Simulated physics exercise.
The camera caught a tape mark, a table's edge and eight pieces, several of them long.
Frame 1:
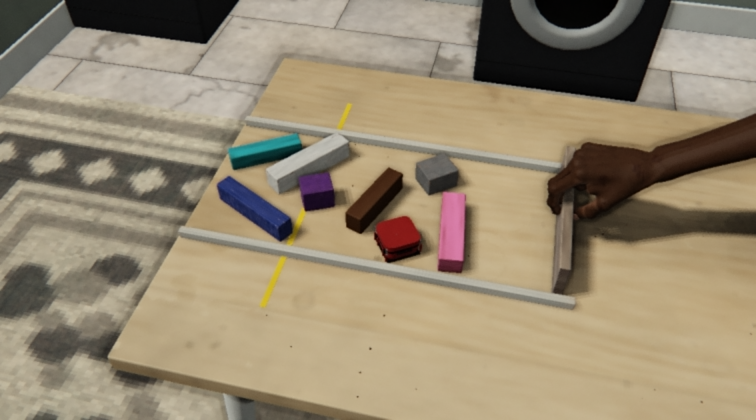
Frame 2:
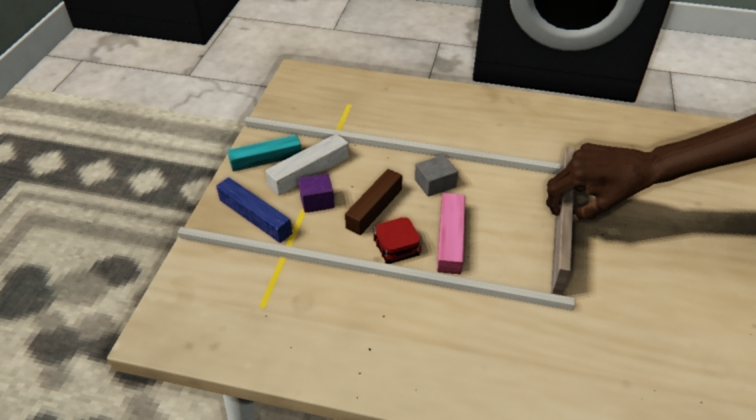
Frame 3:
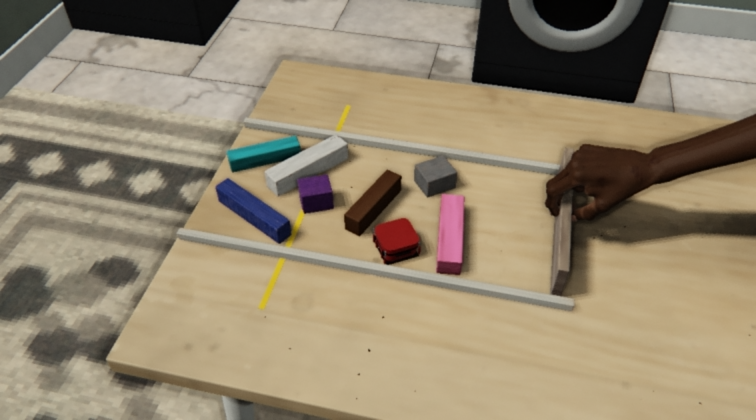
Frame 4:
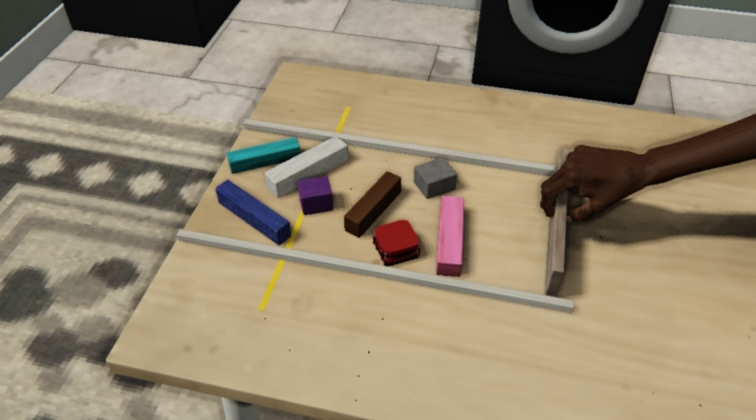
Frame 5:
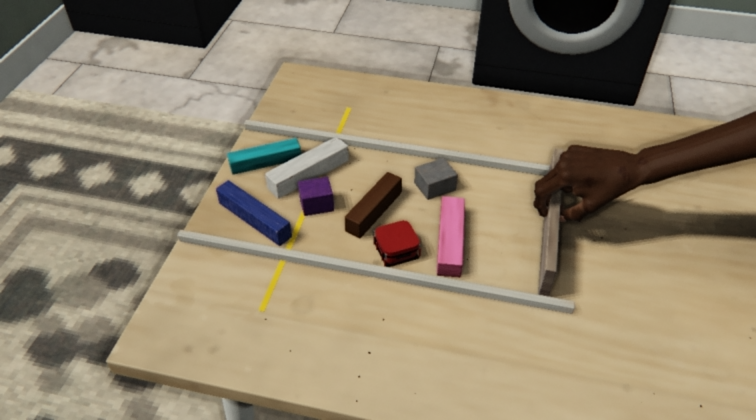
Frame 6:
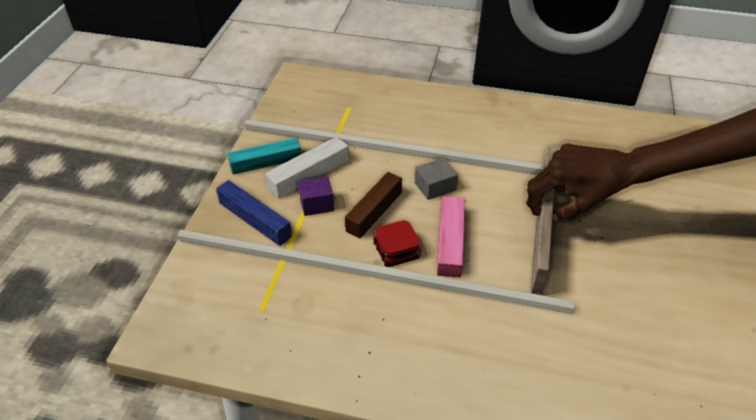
A dark-skinned hand grips an upright board at the right end of two pale rails on a wooden table, at first barely moving. It then slides the board slowly left a short way between the rails, while the eight coloured pieces scattered near the yellow tape stay in place, untouched.
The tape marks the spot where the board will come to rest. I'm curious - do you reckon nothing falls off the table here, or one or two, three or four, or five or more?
Band: Nil.
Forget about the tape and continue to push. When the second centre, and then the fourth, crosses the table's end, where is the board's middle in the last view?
Pixels in order: Roughly (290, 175), roughly (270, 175).
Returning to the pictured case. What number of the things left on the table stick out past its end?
Expected count: 2.
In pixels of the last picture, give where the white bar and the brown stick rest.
The white bar at (270, 150), the brown stick at (264, 185).
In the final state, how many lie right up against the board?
So the total is 2.
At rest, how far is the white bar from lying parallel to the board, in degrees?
Somewhere near 45 degrees, I'd say.
A little later, none off yet; turquoise stick at rest near (265, 156); blue bar at rest near (253, 212); white bar at rest near (309, 167).
Next, none off yet; turquoise stick moving near (263, 154); blue bar shifted a little near (235, 210); white bar shifted a little near (293, 156).
When it is over, the number that fall off is zero.
